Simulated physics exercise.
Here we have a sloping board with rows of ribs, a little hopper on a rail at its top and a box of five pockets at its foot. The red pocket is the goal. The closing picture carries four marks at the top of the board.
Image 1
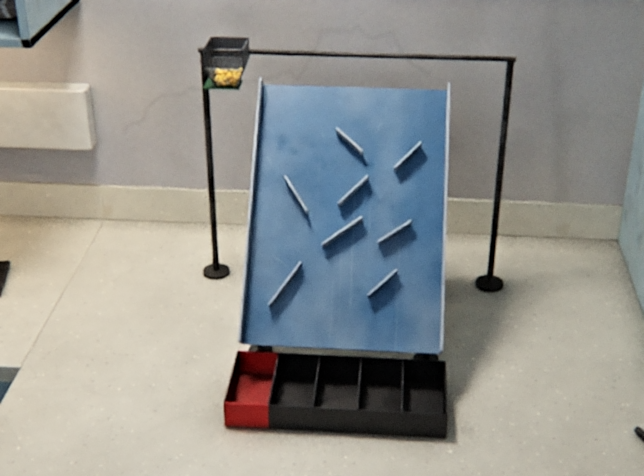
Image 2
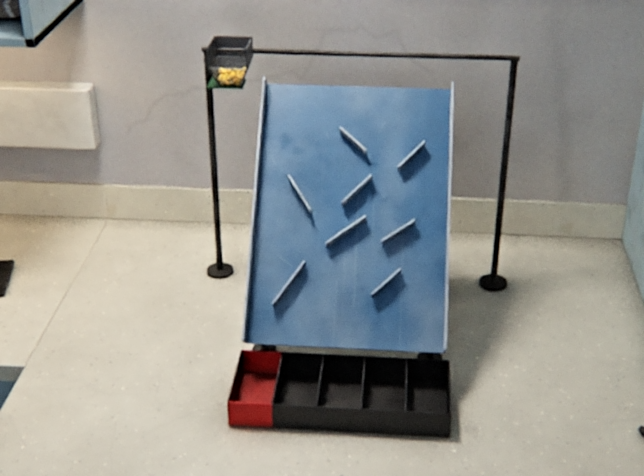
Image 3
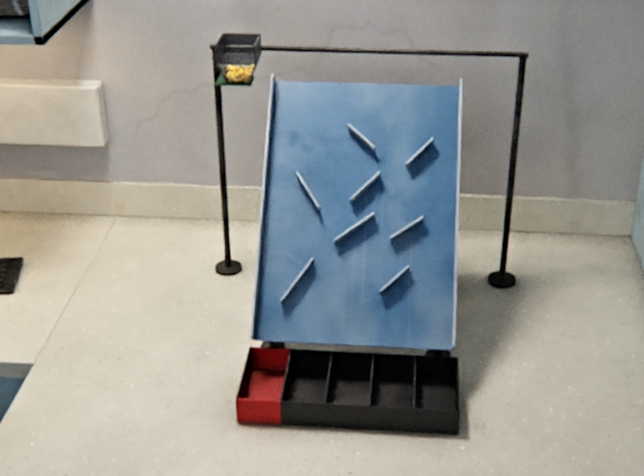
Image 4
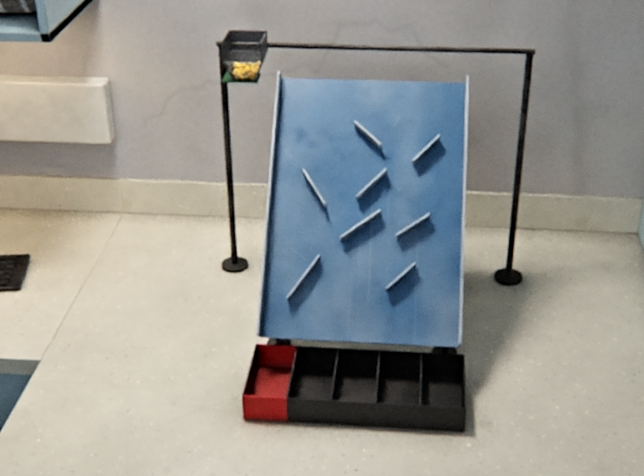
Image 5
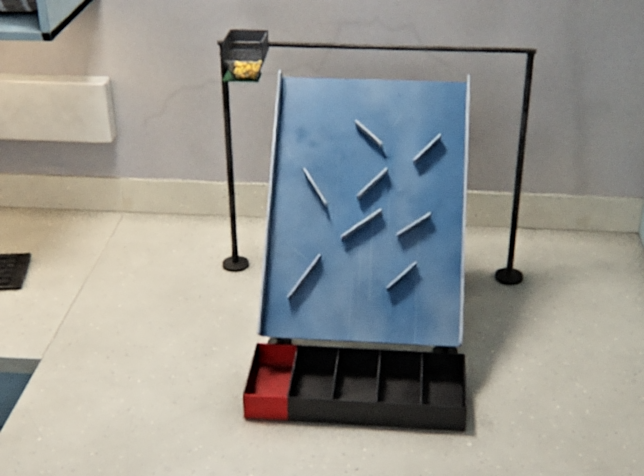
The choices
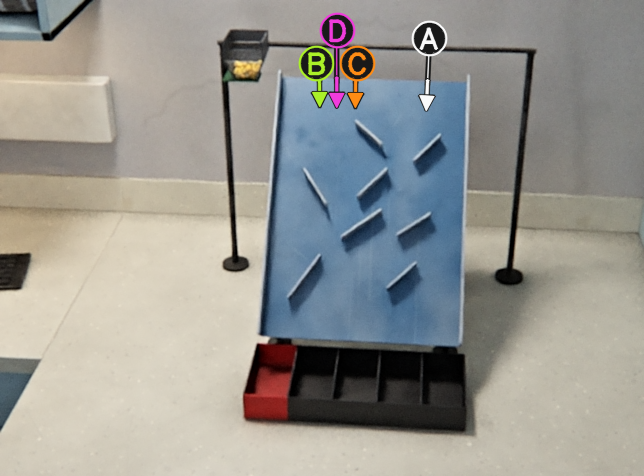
On a pale floor against a grey wall, a small black hopper holding yellow pieces sat above a sloping blue ribbed board and a five-pocket box; only the view shifted slightly, and nothing else moved.
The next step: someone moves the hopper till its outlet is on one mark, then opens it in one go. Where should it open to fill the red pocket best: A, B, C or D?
The answer is mark B.
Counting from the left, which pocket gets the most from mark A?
The third.
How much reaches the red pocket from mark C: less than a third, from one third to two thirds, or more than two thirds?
It is less than a third.
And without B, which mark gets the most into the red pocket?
D.
On the marked copy, mark A meets the board at (426, 104); mark B meets the board at (319, 101); mark C meets the board at (355, 102); mark D meets the board at (336, 102).
If A is chosen, about a tenth in the red pocket, the larger part in other pockets, about a tenth outside the box.
If B is chosen, roughly half in the red pocket, roughly half in other pockets, just a few held on the board.
If C is chosen, about a tenth in the red pocket, the larger part in other pockets, about a tenth held on the board.
If D is chosen, roughly a third in the red pocket, roughly half in other pockets, about a tenth held on the board, about a tenth outside the box.
